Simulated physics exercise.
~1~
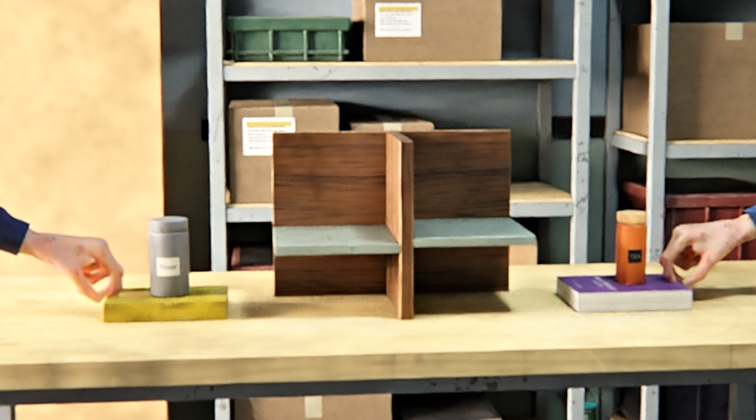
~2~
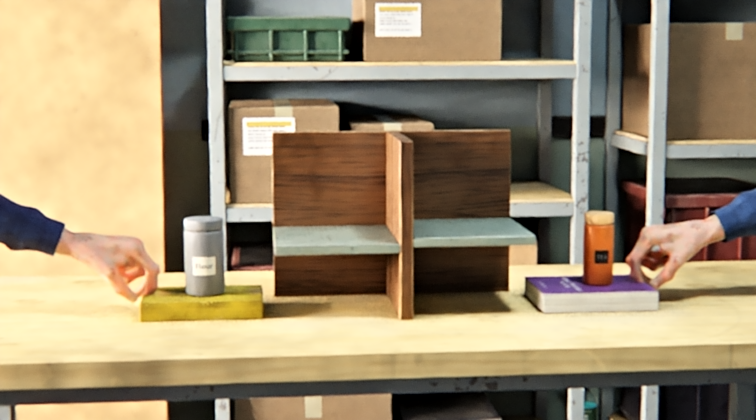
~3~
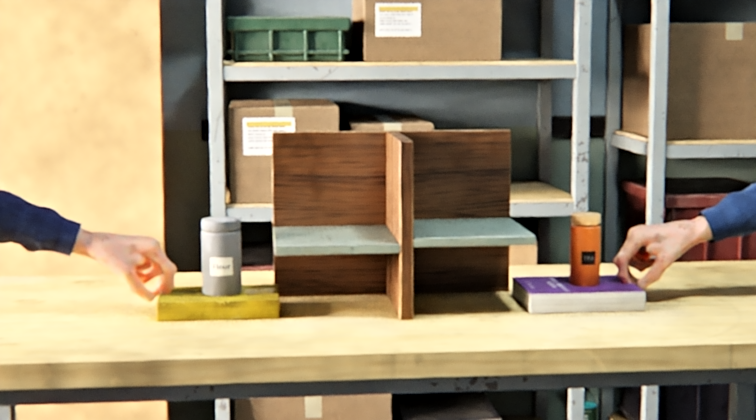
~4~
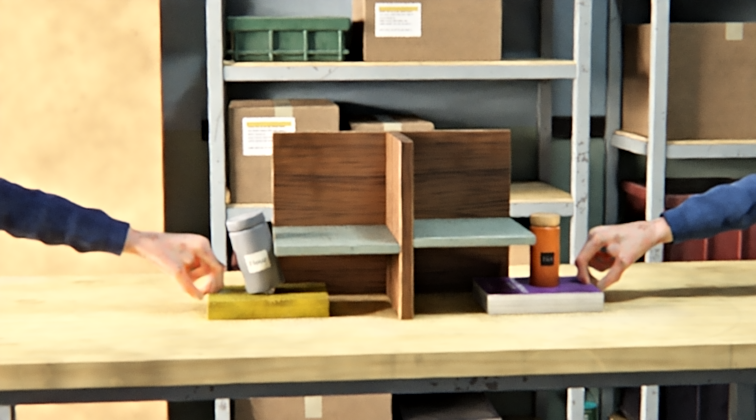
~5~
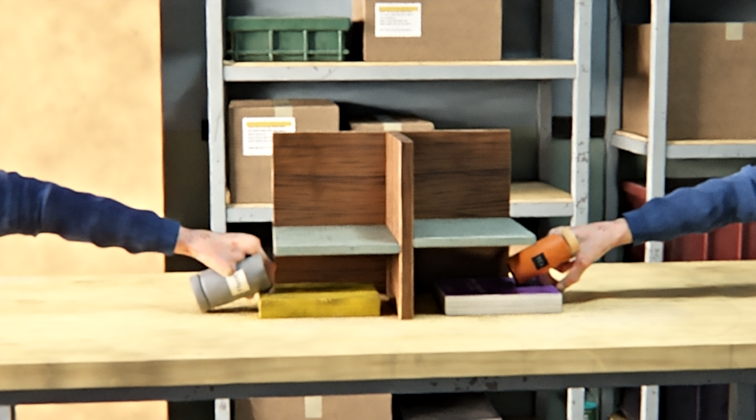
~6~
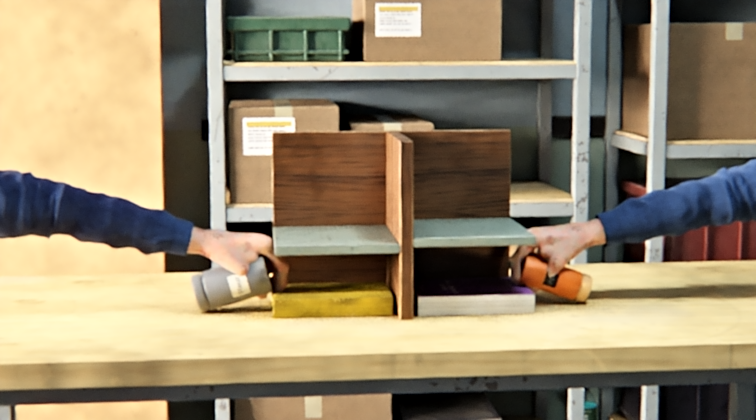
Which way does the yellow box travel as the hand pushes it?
The yellow box moves to the right, sliding in under the shelf.
